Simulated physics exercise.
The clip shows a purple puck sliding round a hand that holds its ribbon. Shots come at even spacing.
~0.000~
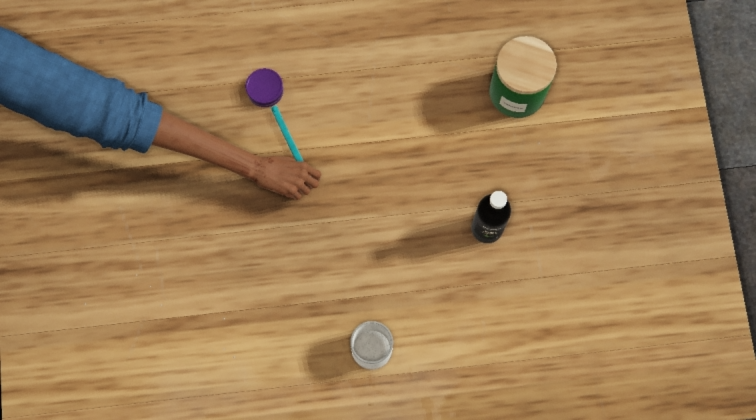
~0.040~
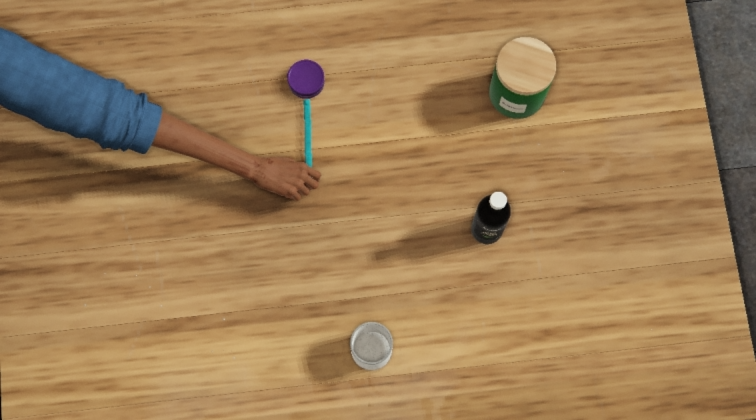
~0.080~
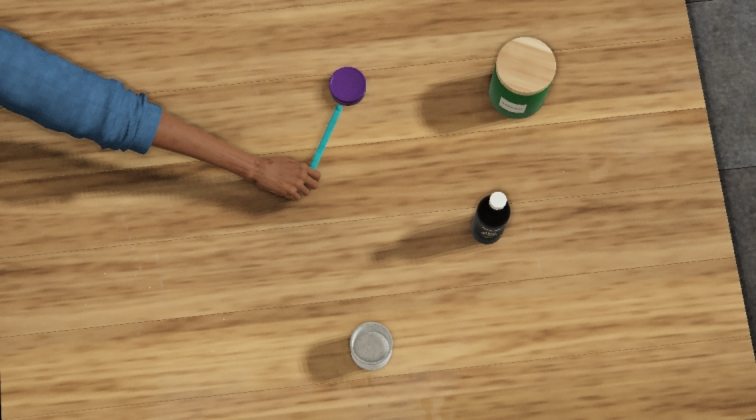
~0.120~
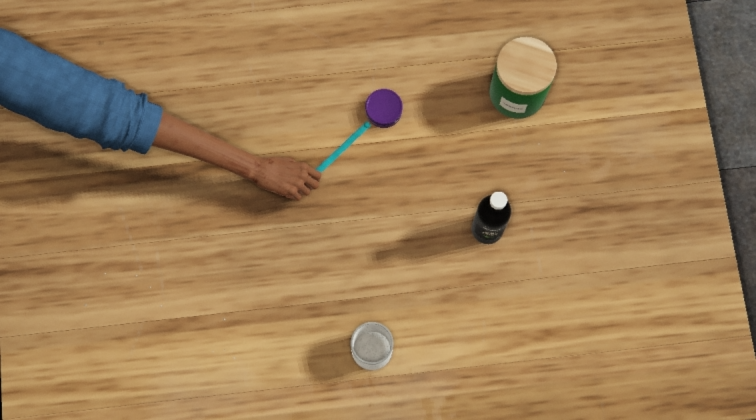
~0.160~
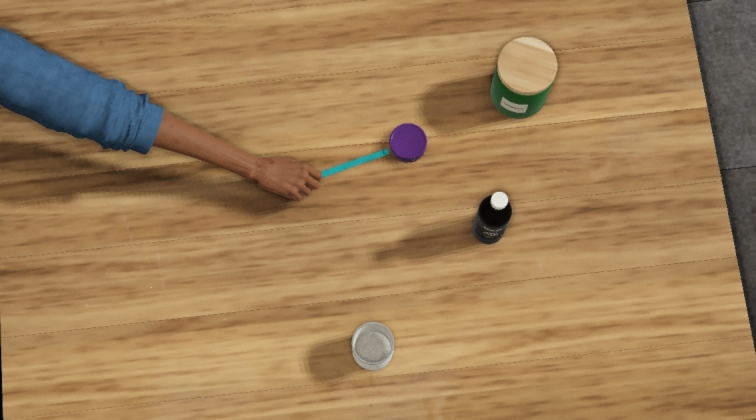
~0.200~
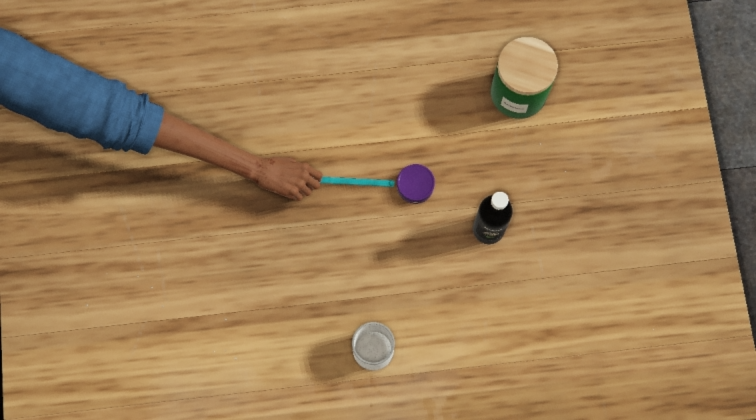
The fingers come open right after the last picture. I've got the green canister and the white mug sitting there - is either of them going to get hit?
Well, the green canister will be fine, the white mug will be hit.
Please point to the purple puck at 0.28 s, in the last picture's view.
Approx. position: (400, 267).
Around 0.28 s, puck near (400, 267).
Around 0.40 s, puck near (401, 326); white mug pushed aside.
Finally, puck near (414, 338); white mug pushed aside. The green canister remains clear and the white mug takes the knock.
